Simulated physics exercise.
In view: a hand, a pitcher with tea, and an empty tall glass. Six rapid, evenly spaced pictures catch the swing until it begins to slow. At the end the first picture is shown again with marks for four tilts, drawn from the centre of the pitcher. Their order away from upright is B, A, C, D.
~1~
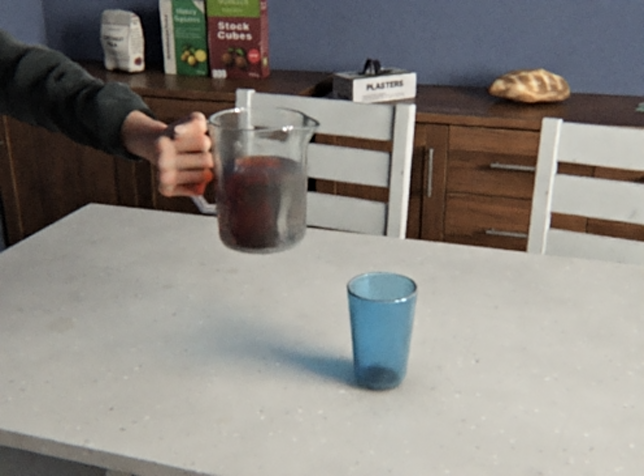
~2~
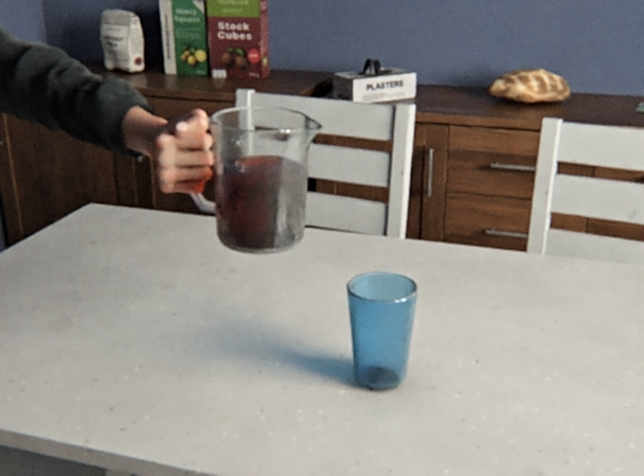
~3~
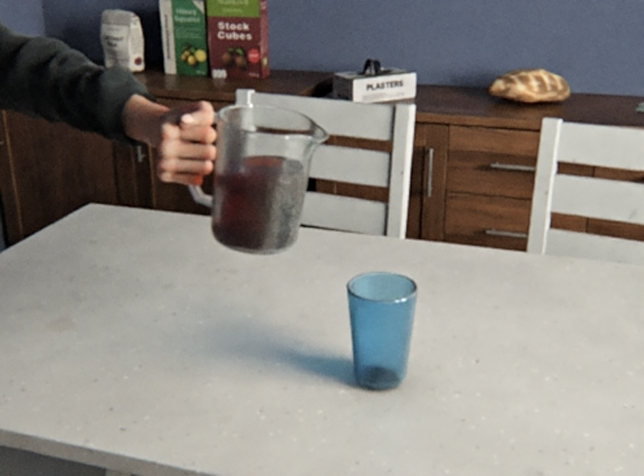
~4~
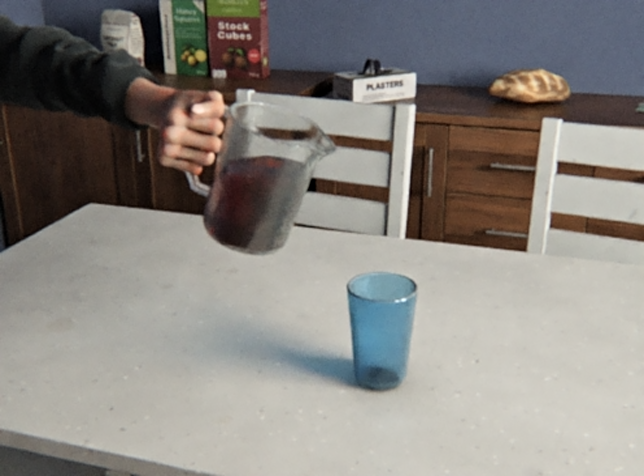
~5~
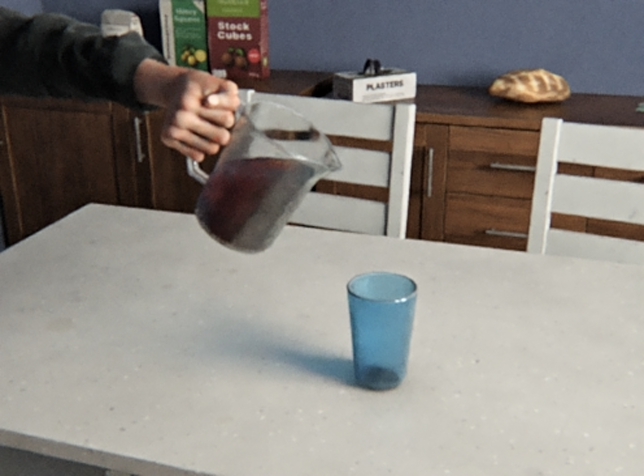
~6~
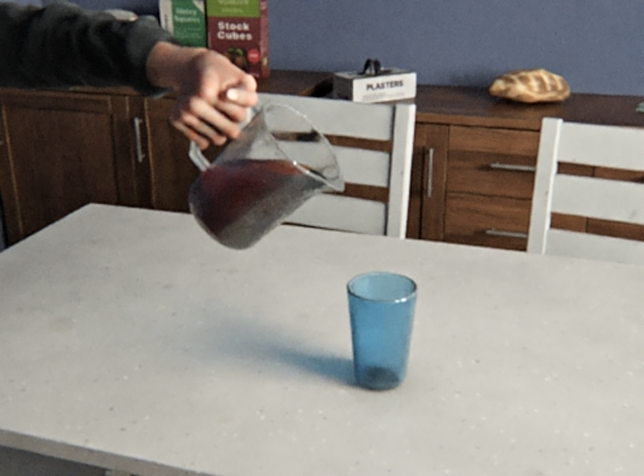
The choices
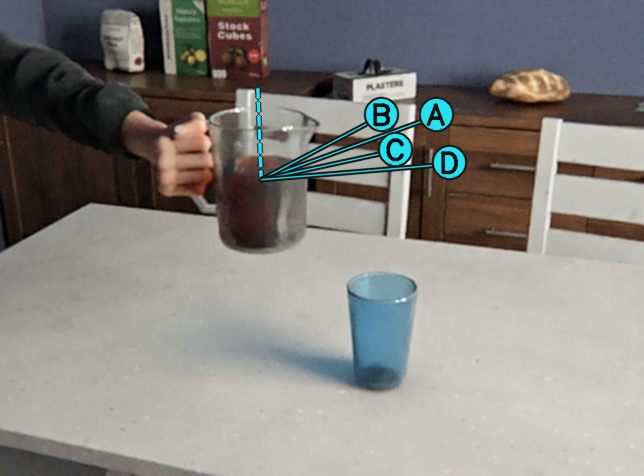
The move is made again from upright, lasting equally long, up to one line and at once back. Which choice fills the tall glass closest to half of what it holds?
A.
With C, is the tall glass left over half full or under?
Over half.
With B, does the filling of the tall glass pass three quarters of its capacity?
No, it does not.
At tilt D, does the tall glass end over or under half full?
Over.
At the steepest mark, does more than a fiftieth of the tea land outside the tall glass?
Yes.
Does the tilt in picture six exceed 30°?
Yes, it does.
On the marked copy, A at (420, 121); B at (366, 123); C at (379, 154); D at (432, 165).
Choosing A, the tall glass ends with about 51 % of what it can hold.
Choosing B, the tall glass ends with about 29 % of what it can hold.
Choosing C, the tall glass ends with about 74 % of what it can hold; 3 % of the tea is spilt.
Choosing D, the tall glass ends with about 83 % of what it can hold; 13 % of the tea is spilt.
